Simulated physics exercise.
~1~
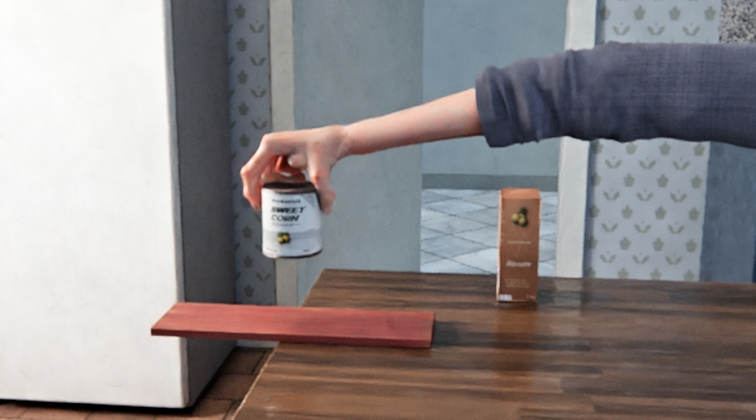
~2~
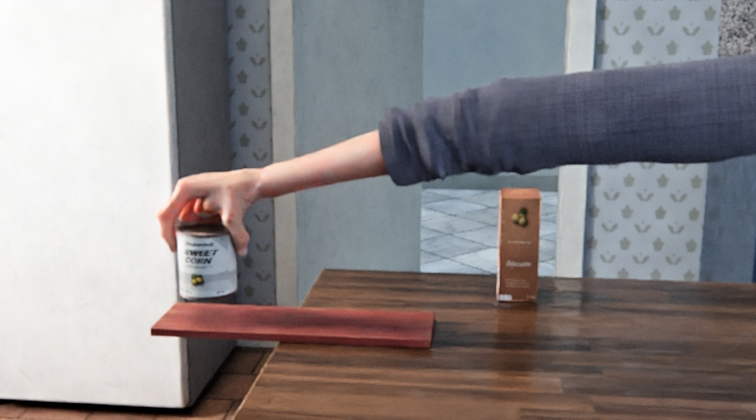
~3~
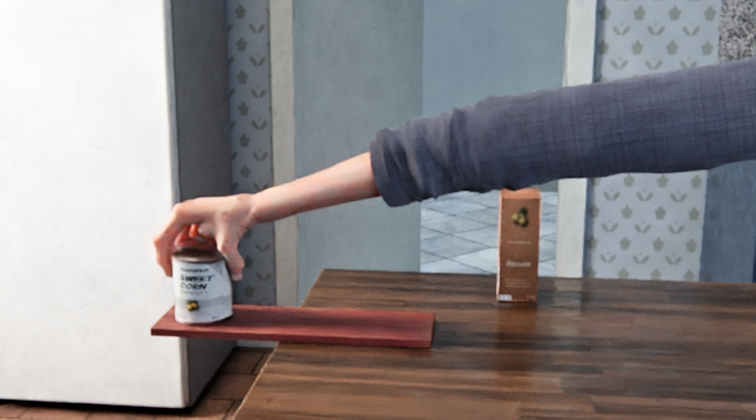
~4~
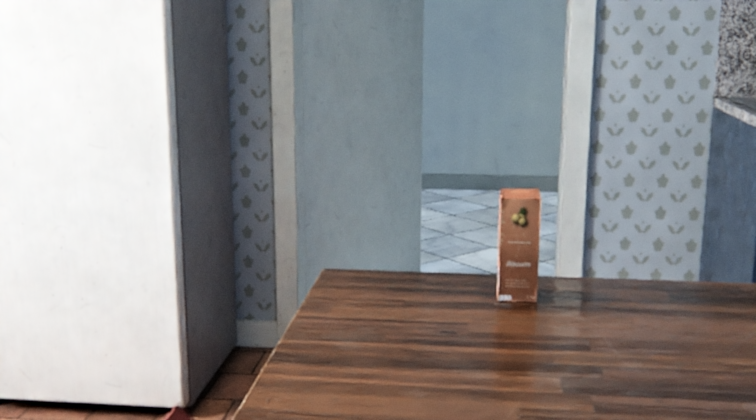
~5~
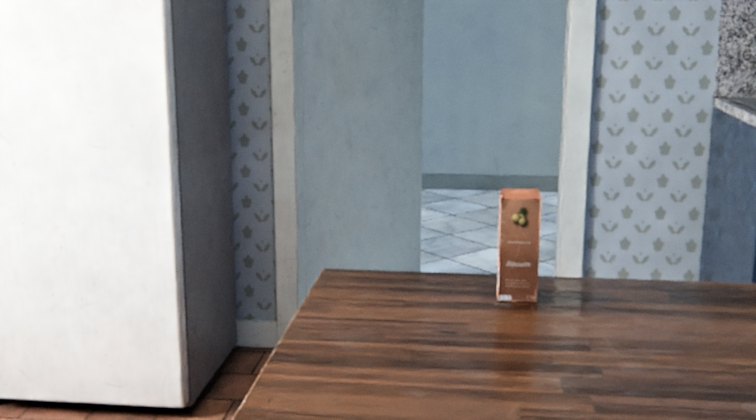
At the start, a hand reaching in from the right holds a white tin of sweet corn above a red board that juts past the left edge of a wooden table, while an orange carton stands farther right. The hand carries the tin left and lowers it toward the overhanging end. It sets the tin down there, fingers still around the top. Once the hand lets go and withdraws, the board tips off the edge, and both board and tin drop out of sight. Only the orange carton remains on the table, standing where it was.
